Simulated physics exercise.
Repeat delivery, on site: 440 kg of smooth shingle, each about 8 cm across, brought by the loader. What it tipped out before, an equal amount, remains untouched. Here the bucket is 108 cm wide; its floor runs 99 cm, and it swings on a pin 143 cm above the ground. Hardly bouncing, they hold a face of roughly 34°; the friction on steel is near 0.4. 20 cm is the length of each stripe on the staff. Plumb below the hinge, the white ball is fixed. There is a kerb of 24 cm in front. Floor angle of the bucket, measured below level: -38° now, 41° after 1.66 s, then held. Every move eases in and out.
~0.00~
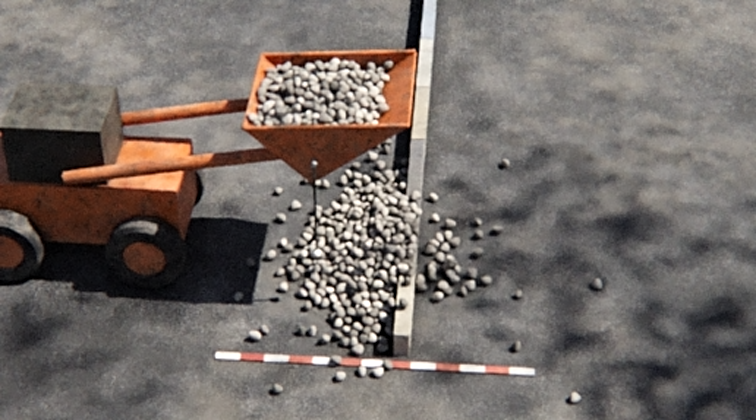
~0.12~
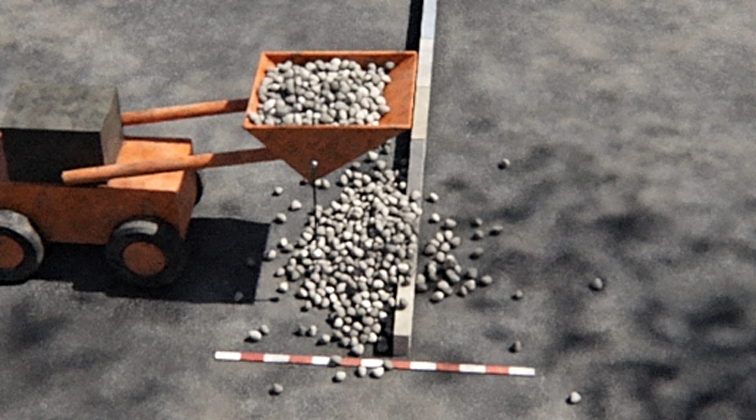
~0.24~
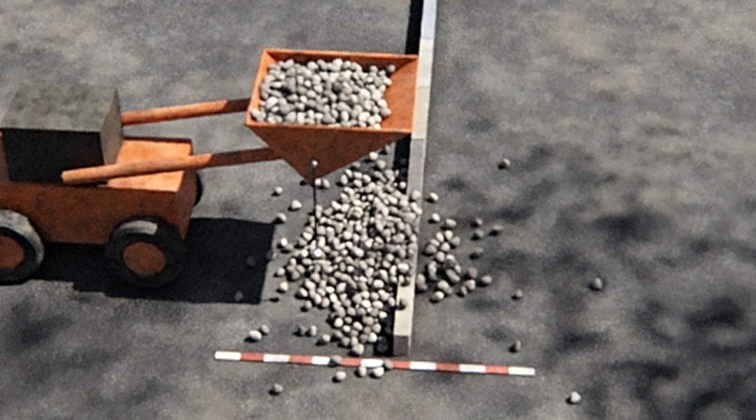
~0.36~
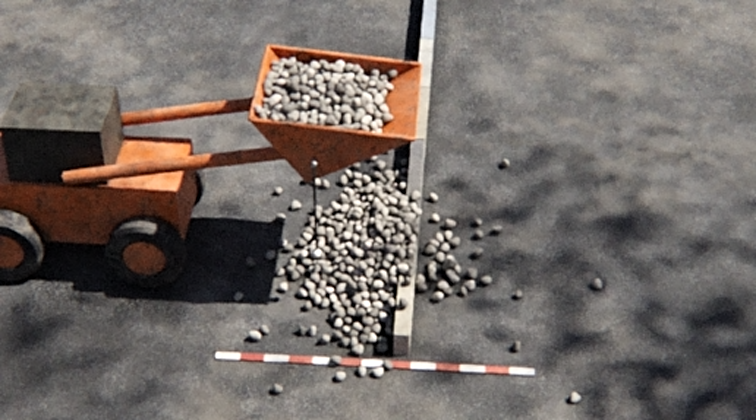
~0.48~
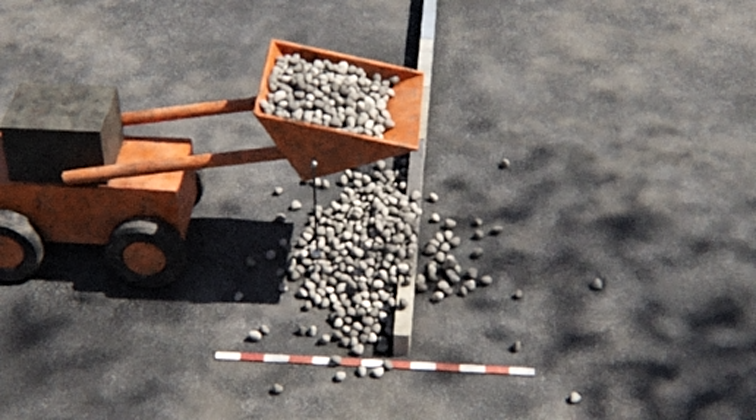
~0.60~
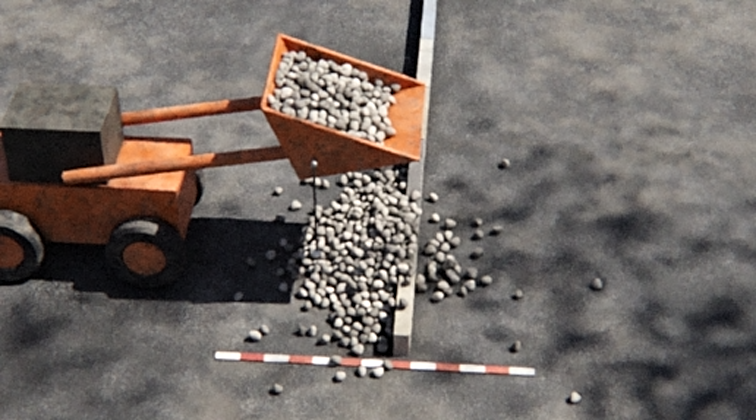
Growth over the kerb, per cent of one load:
95 percent.
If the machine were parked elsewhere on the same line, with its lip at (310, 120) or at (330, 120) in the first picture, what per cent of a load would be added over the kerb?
Around 5 percent, then around 10 percent.
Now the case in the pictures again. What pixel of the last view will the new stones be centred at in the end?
Near (475, 254).
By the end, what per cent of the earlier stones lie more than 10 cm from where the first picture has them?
About 5 per cent.
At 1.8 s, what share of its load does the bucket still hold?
Held: Around 25 % of the load.
After 1.2 s the floor is at 28°; in per cent of one load, 97 in the bucket, 97 on this side of the kerb, 6 over the kerb; the foremost stones are at (521, 275).
After 1.8 s the floor is at 41°; in per cent of one load, 27 in the bucket, 118 on this side of the kerb, 55 over the kerb; the foremost stones are at (524, 273).
After 2.1 s the floor is at 41°; in per cent of one load, 0 in the bucket, 108 on this side of the kerb, 92 over the kerb; the foremost stones are at (566, 276).
After 4.8 s the floor is at 41°; in per cent of one load, 0 in the bucket, 99 on this side of the kerb, 101 over the kerb; the foremost stones are at (652, 272). Net gain over the kerb, 95.
